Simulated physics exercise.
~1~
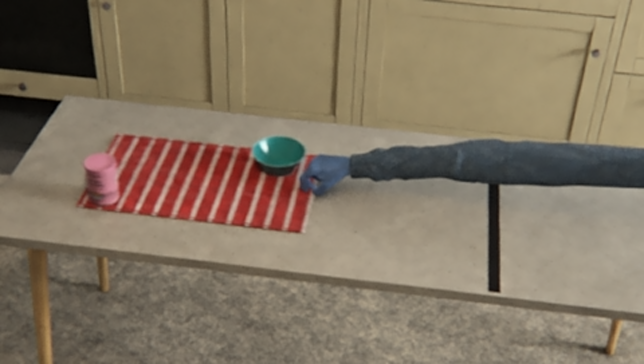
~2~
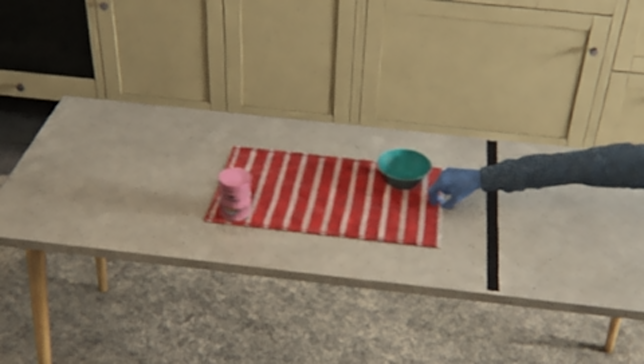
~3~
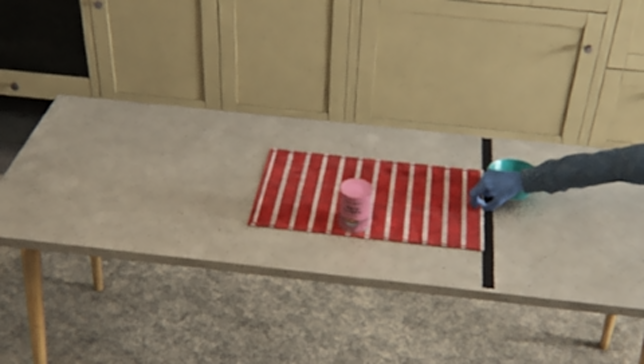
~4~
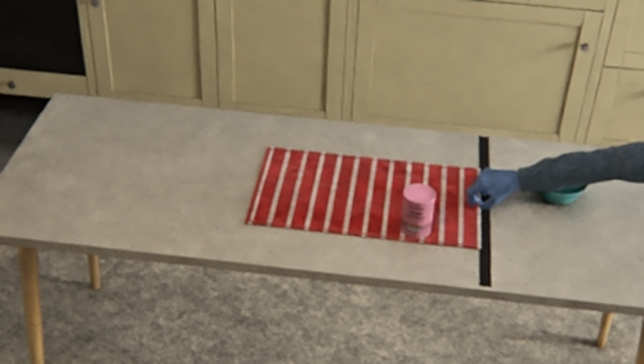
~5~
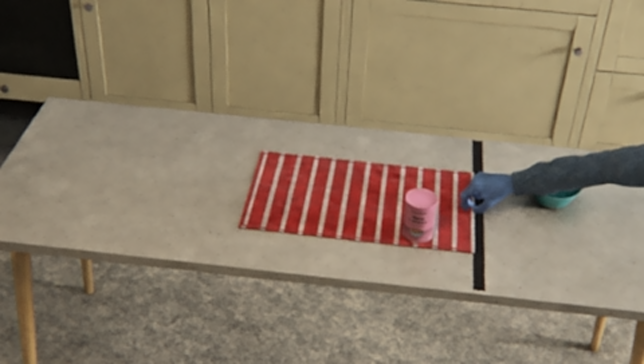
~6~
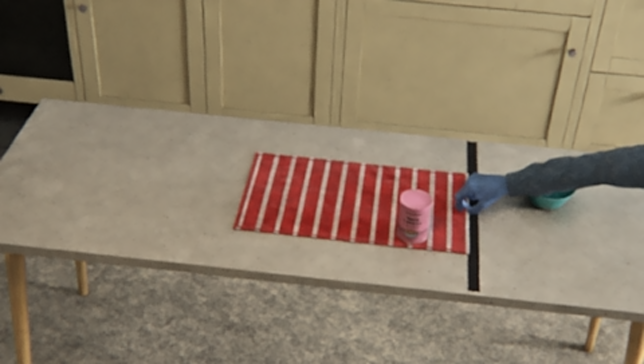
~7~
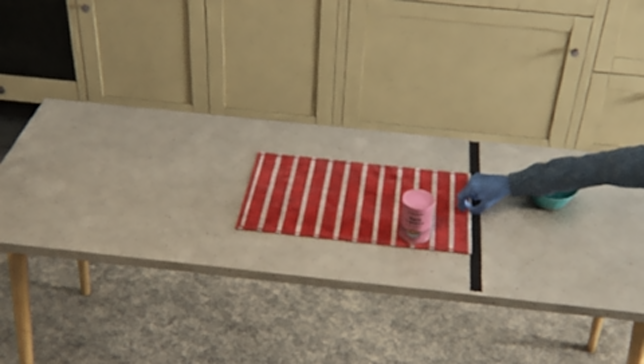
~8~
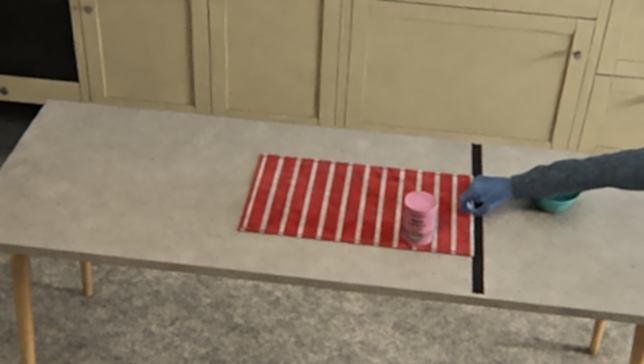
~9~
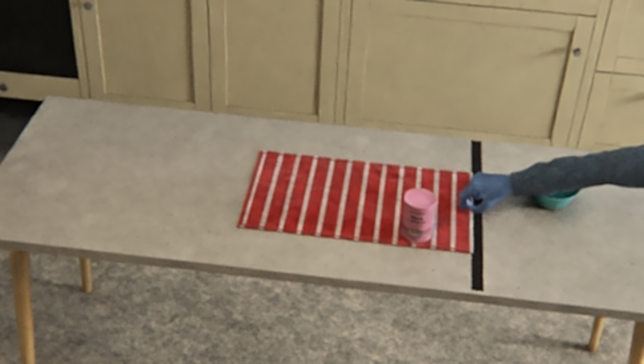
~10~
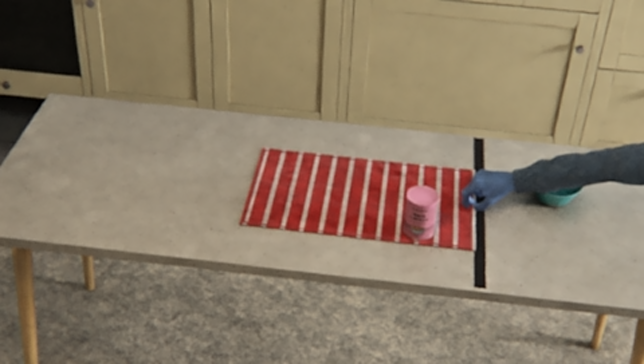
On a table in front of pale cabinets, a blue-gloved hand pulls a red striped cloth carrying a turquoise bowl and a pink tin rightward to a black tape line, where the cloth stops; the bowl slides off beyond it, while the upright tin slides but stays on.
